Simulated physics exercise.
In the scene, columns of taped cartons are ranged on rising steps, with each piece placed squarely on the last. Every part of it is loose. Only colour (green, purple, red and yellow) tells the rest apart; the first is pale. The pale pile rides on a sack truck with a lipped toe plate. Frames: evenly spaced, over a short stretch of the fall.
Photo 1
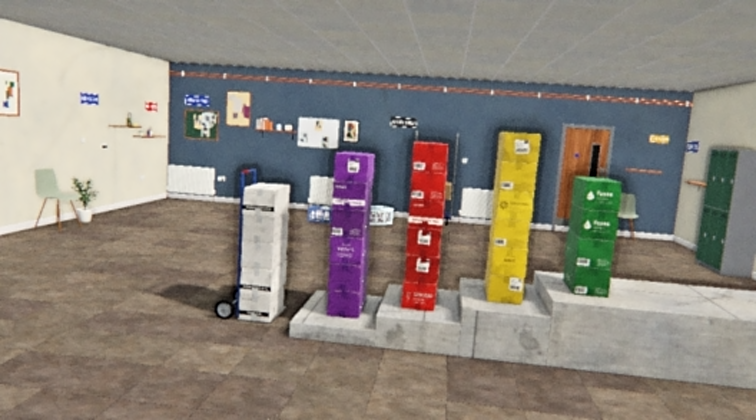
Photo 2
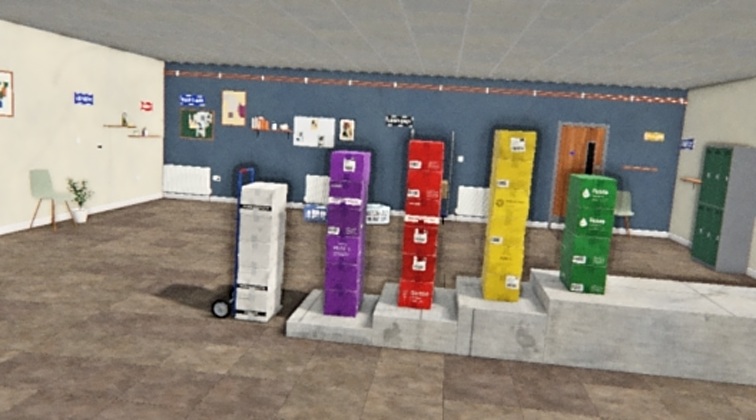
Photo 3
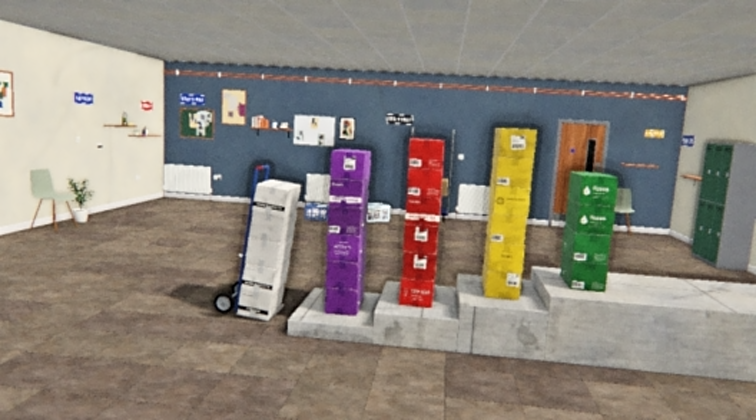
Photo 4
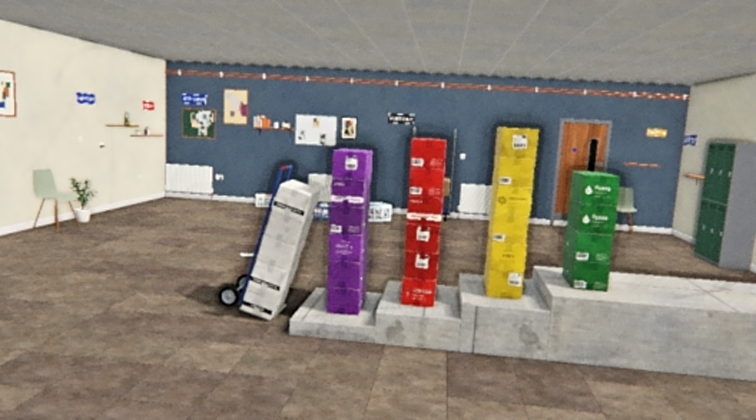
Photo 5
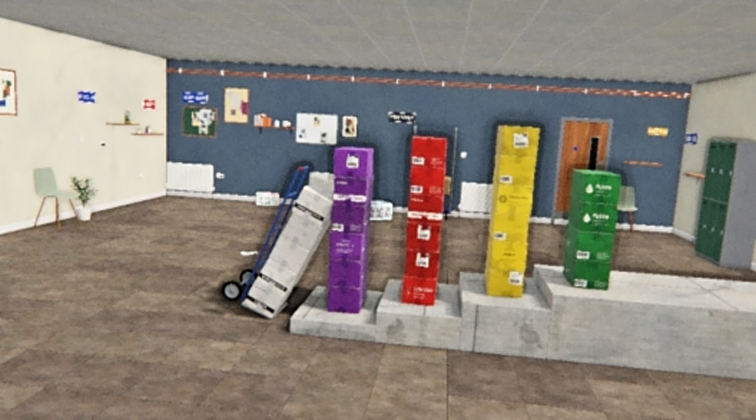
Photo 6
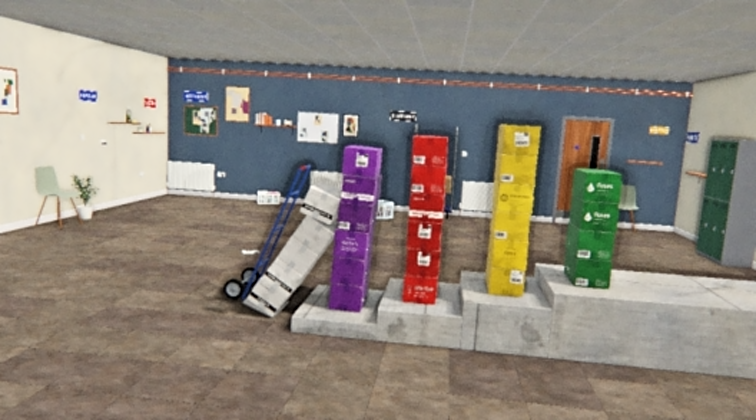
Stack of white cartons on a blue hand truck tilting right and leaning into a purple stack, which shifts slightly beside coloured columns.
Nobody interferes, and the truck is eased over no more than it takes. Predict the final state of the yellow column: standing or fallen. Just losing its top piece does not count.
The pile is badly damaged.
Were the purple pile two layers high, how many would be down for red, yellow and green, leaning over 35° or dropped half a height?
The counts are red 0, yellow 0 and green 0.
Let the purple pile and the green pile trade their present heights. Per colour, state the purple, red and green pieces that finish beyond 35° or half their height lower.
It works out to purple 3, then red 6, then green 6.
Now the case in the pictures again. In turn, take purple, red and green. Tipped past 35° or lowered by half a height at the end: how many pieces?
Once everything settles, the down count is purple 4, red 4 and green 4.
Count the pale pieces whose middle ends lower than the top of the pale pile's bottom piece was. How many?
I make it 1 all told.
Just after the last frame, 5 of the pale pile down; none of the 6 yellow cartons down (0 of 22 in all colours); top yellow carton unmoved; top purple carton tilted clearly, half its height lower.
A moment on, 5 of the pale pile down; 3 of the 6 yellow cartons down (11 of 22 in all colours); top yellow carton tilted a little, half its height lower; top red carton tilted steeply, some two heights lower.
When it is over, 5 of the pale pile down; 5 of the 6 yellow cartons down (17 of 22 in all colours); top yellow carton on its side; top green carton on its side.
